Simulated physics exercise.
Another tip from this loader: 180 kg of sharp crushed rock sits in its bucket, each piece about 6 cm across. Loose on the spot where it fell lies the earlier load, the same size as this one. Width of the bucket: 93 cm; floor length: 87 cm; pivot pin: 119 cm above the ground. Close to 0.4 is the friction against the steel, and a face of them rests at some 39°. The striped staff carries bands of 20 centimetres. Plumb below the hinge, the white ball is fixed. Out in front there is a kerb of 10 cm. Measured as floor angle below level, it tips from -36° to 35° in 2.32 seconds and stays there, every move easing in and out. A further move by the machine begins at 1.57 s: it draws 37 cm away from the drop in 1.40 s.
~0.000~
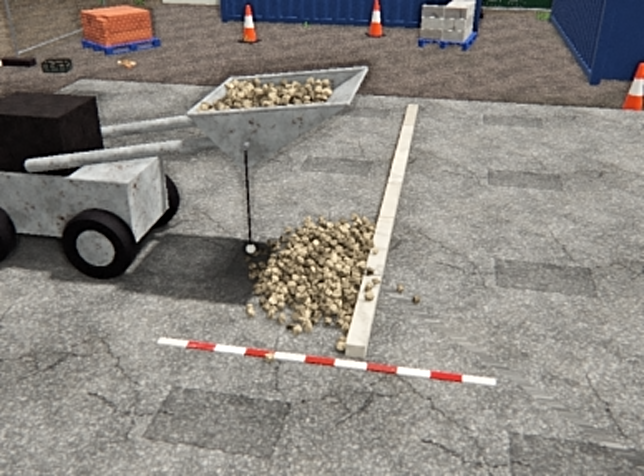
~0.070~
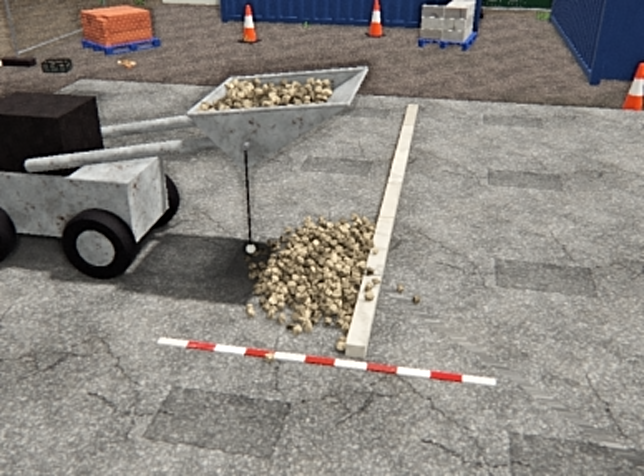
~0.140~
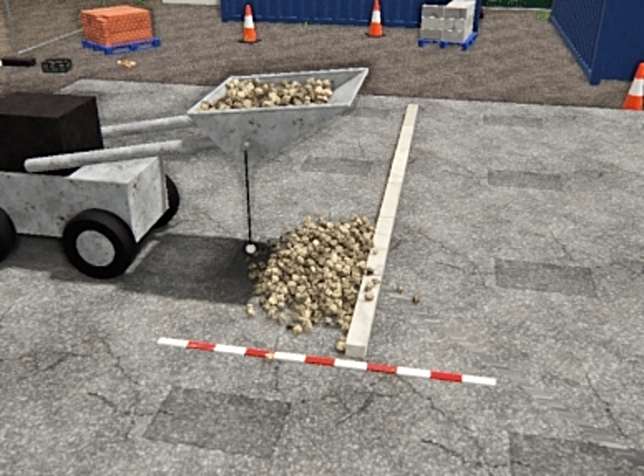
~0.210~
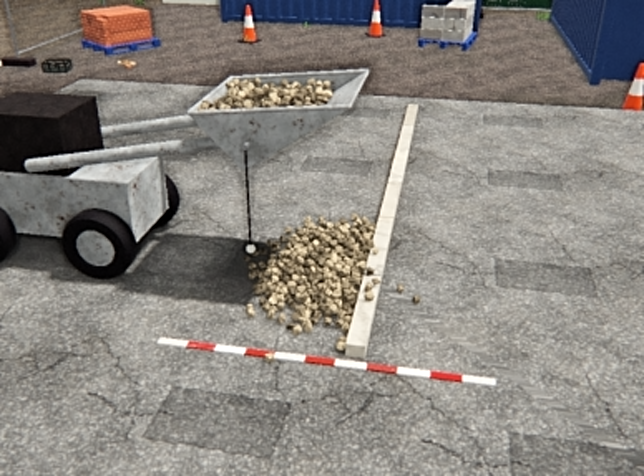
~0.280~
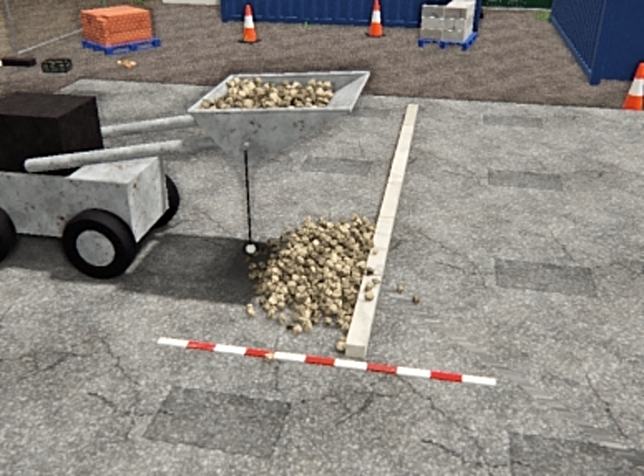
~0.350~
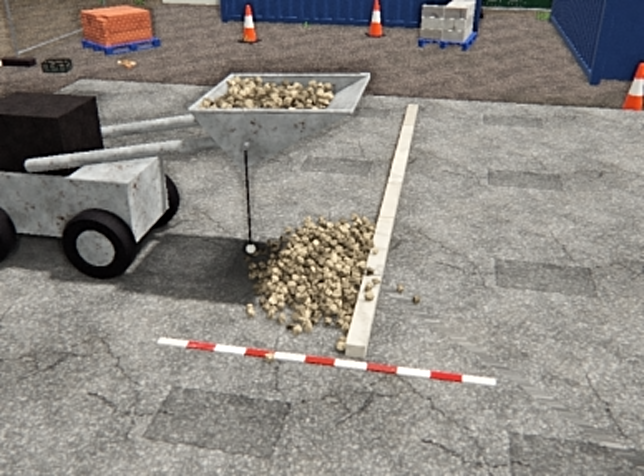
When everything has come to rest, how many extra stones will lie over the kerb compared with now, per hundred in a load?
About 13 per hundred.
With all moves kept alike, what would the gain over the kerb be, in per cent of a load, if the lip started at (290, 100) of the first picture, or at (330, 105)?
Roughly 0 per cent, then 5 per cent.
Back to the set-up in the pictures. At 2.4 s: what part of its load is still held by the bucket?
Near 35 per cent of the load is held.
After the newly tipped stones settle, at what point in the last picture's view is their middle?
Their centre ends up near (343, 253).
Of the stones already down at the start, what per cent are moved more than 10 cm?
0 %.
After 1.7 s the floor is at 24°; in per cent of one load, 100 in the bucket, 100 on this side of the kerb; the foremost stones are at (380, 276).
After 2.4 s the floor is at 35°; in per cent of one load, 34 in the bucket, 164 on this side of the kerb, 1 over the kerb; the foremost stones are at (392, 267).
After 3.4 s the floor is at 35°; in per cent of one load, 0 in the bucket, 187 on this side of the kerb, 13 over the kerb; the foremost stones are at (449, 274).
After 5.8 s the floor is at 35°; in per cent of one load, 0 in the bucket, 187 on this side of the kerb, 13 over the kerb; the foremost stones are at (449, 274). Net gain over the kerb, 13.
